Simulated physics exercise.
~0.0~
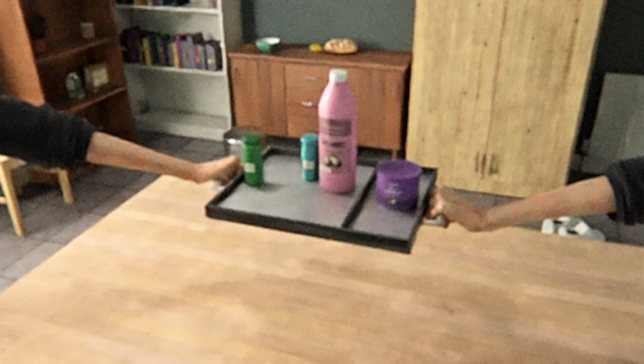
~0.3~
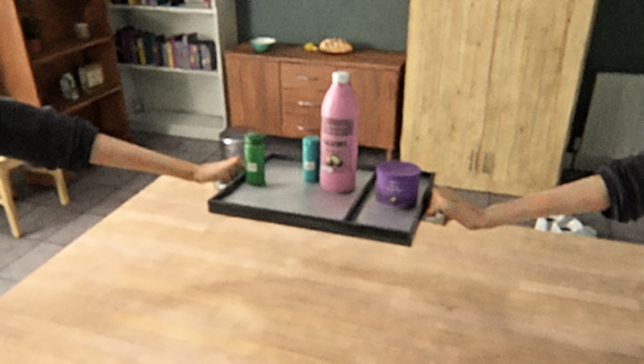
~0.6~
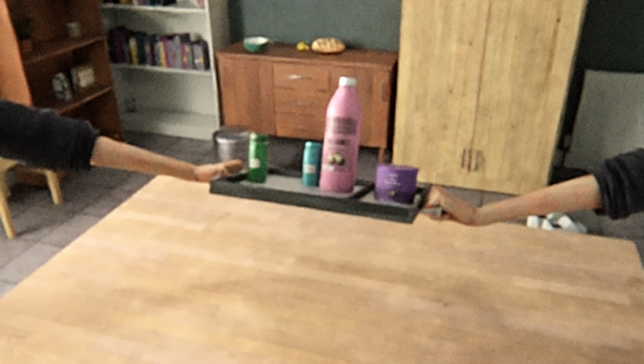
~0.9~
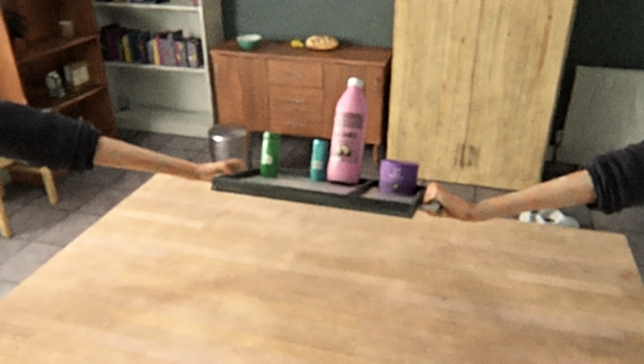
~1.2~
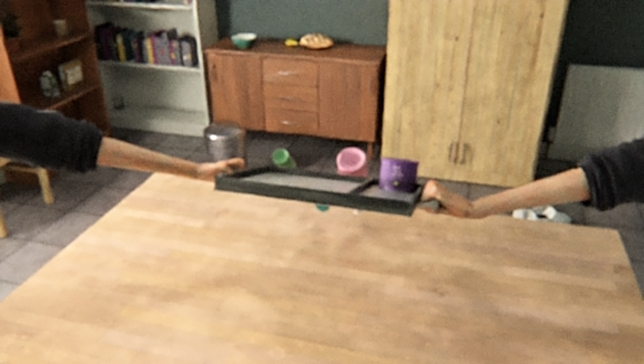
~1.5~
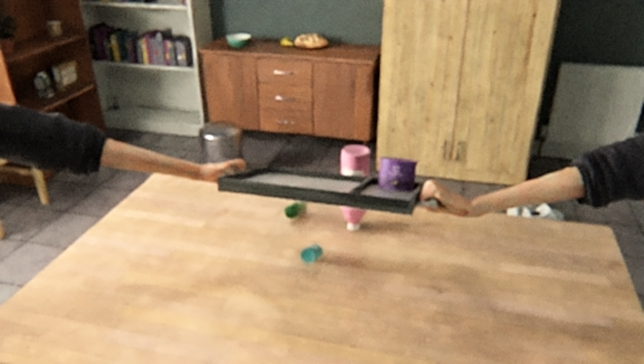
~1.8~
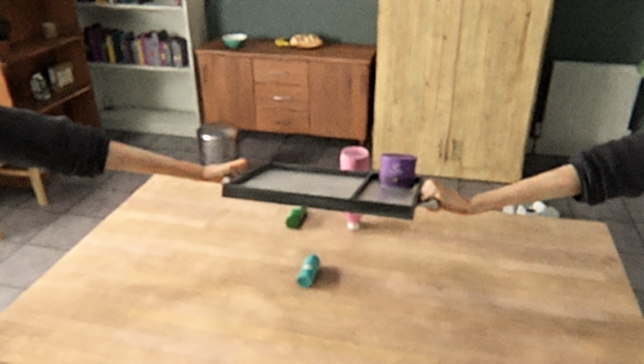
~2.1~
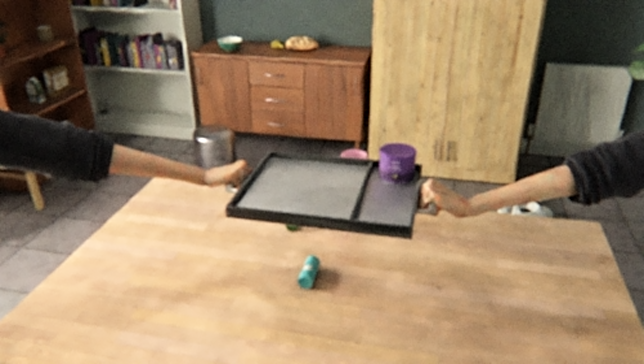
In a room with a wooden table, two hands tip a tray's far edge down, and the green and turquoise shakers and pink bottle slide and topple off; the hands level the tray with only the purple tub aboard, the turquoise shaker lying on the table.
